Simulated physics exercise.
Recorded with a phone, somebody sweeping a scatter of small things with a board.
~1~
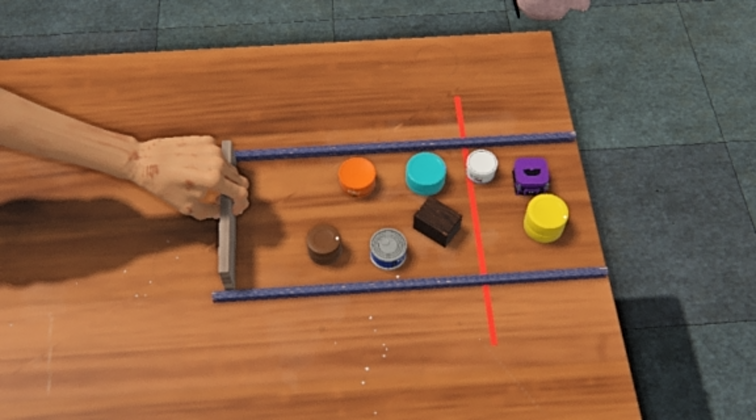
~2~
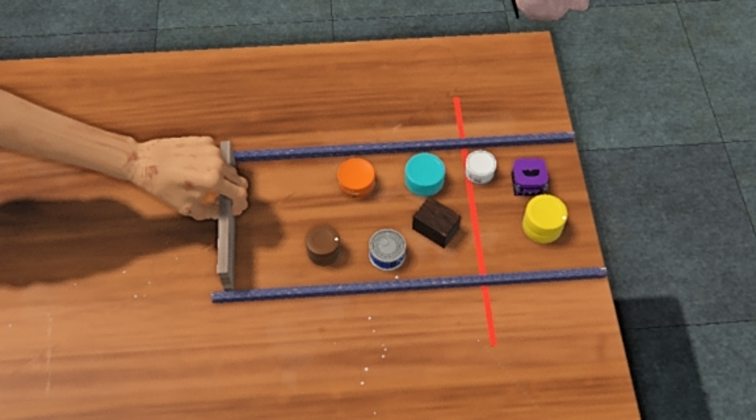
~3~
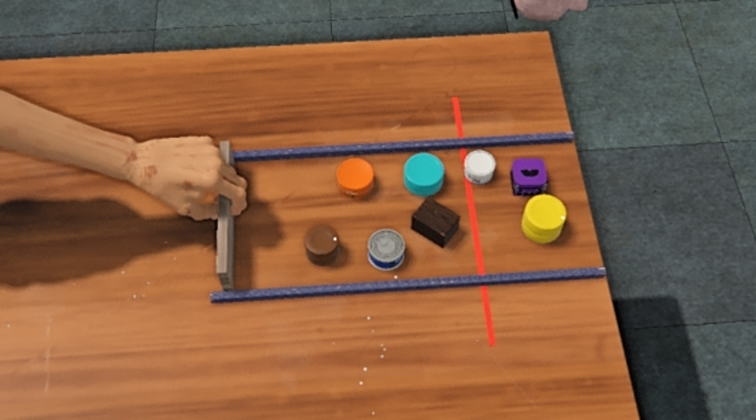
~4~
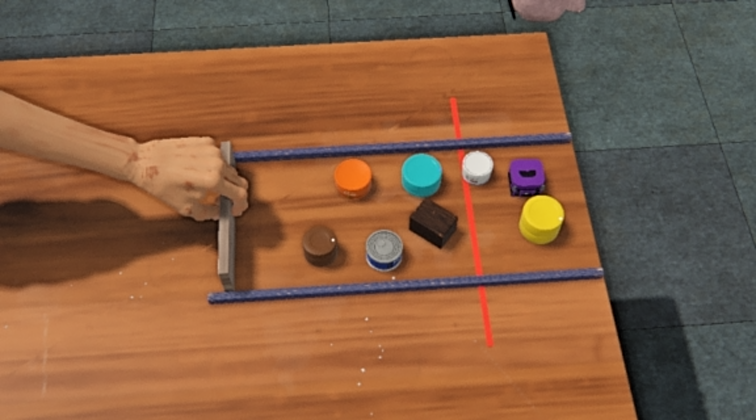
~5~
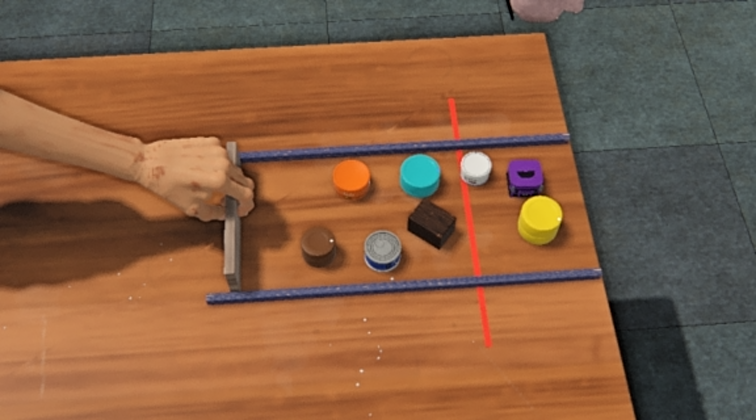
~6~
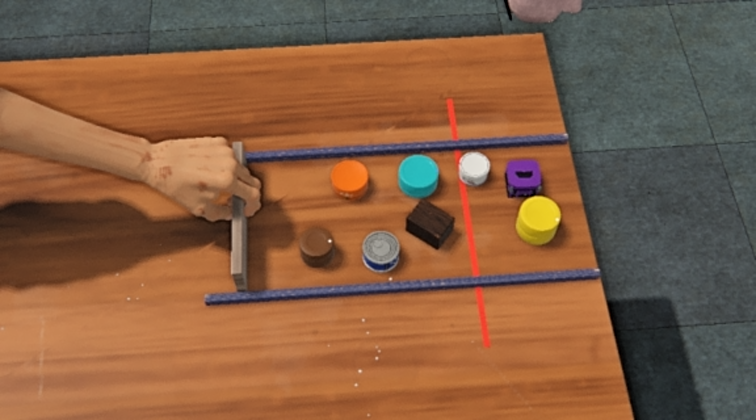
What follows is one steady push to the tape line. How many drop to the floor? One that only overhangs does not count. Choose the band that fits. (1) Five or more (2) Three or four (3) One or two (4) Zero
The answer is 4.
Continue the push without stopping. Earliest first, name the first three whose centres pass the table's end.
It goes the purple case, followed by the turquoise lid, and then the yellow lid.
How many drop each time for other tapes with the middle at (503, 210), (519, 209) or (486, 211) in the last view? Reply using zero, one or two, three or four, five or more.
So in that order I'd say one or two; either one or two; none at all.
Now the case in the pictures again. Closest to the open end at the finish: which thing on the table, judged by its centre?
Purple case.
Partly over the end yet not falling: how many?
Count: 0.
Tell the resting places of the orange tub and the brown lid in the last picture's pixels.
Result: One about (480, 176), other about (488, 231).
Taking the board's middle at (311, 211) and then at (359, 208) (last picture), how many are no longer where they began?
In order, the tallies are 1 and 3.
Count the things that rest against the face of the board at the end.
3.
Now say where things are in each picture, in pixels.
Yellow lid (546, 219); purple case (530, 177); white tin (481, 167); board (228, 214); tape (474, 210), in the first frame.
Purple case (529, 178); turquoise lid (425, 175), in the second frame.
White tin (479, 168); brown lid (322, 246), in the third frame.
Yellow lid (541, 220); board (228, 215), in the fourth frame.
Purple case (524, 179); orange tub (352, 180), in the fifth frame.
Yellow lid (538, 221); purple case (522, 180); white tin (474, 170); board (240, 216); tape (467, 212), in the sixth frame.
Soon after, none off yet; yellow lid at rest near (538, 221); purple case at rest near (522, 180); white tin at rest near (474, 170).
After that, none off yet; yellow lid at rest near (538, 221); purple case at rest near (522, 180); white tin moving near (481, 169).
In the end, the number that fall off is zero.
